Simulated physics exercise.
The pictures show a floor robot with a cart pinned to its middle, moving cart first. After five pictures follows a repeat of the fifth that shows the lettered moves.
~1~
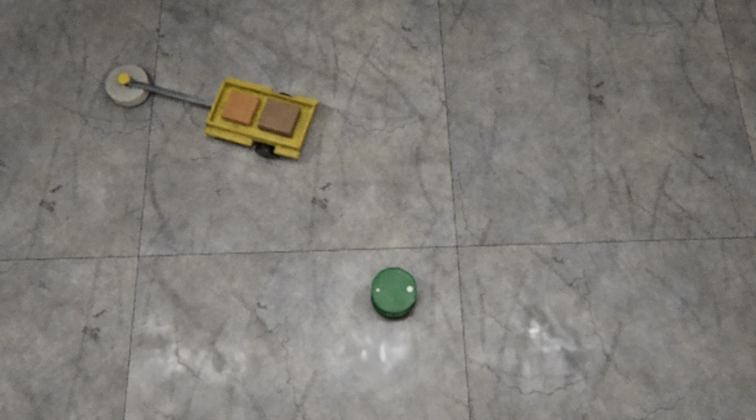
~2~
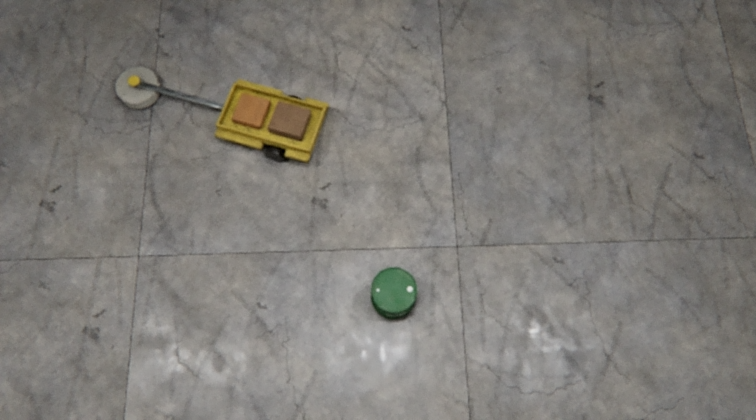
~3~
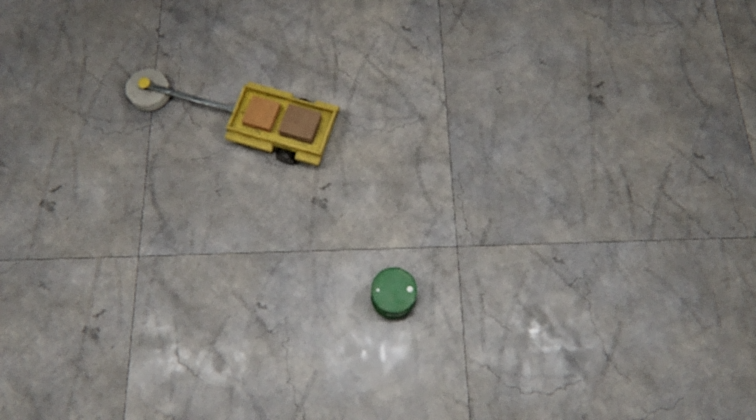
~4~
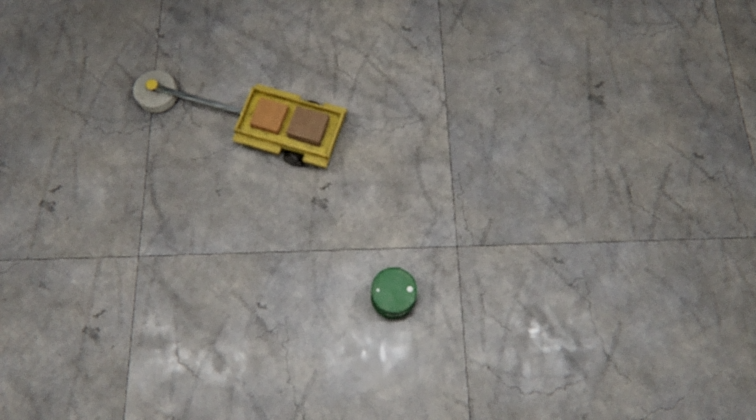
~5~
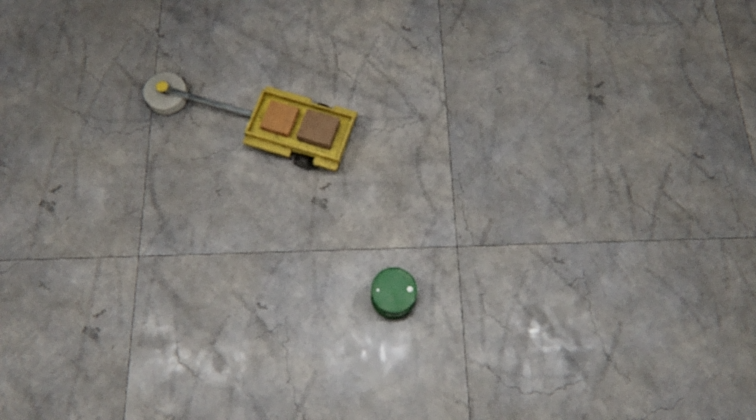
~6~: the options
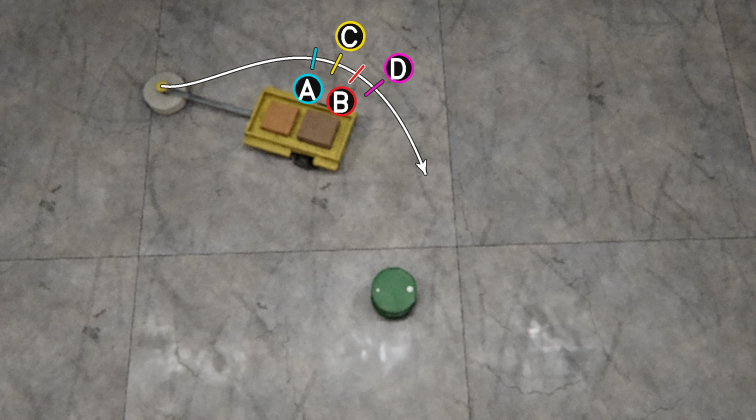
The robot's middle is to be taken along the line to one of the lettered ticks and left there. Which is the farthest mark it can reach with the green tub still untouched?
It can go as far as B.
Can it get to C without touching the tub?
For that mark, yes.
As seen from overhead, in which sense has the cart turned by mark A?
Clockwise.
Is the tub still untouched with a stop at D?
For that mark, no.
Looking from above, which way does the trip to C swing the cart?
Clockwise.
On the marked copy, A at (314, 59); B at (357, 74); C at (336, 64); D at (374, 88); the route from (162, 86) via (324, 60) to (426, 174).
Following B. Soon after the start, robot (234, 77), cart (353, 145).
Later, robot (302, 64), cart (385, 167).
In the end, robot (357, 80), cart (409, 203); nothing has been touched.
As for the rest, A is safe but short; C is safe but short; D is too far, the tub has been hit.
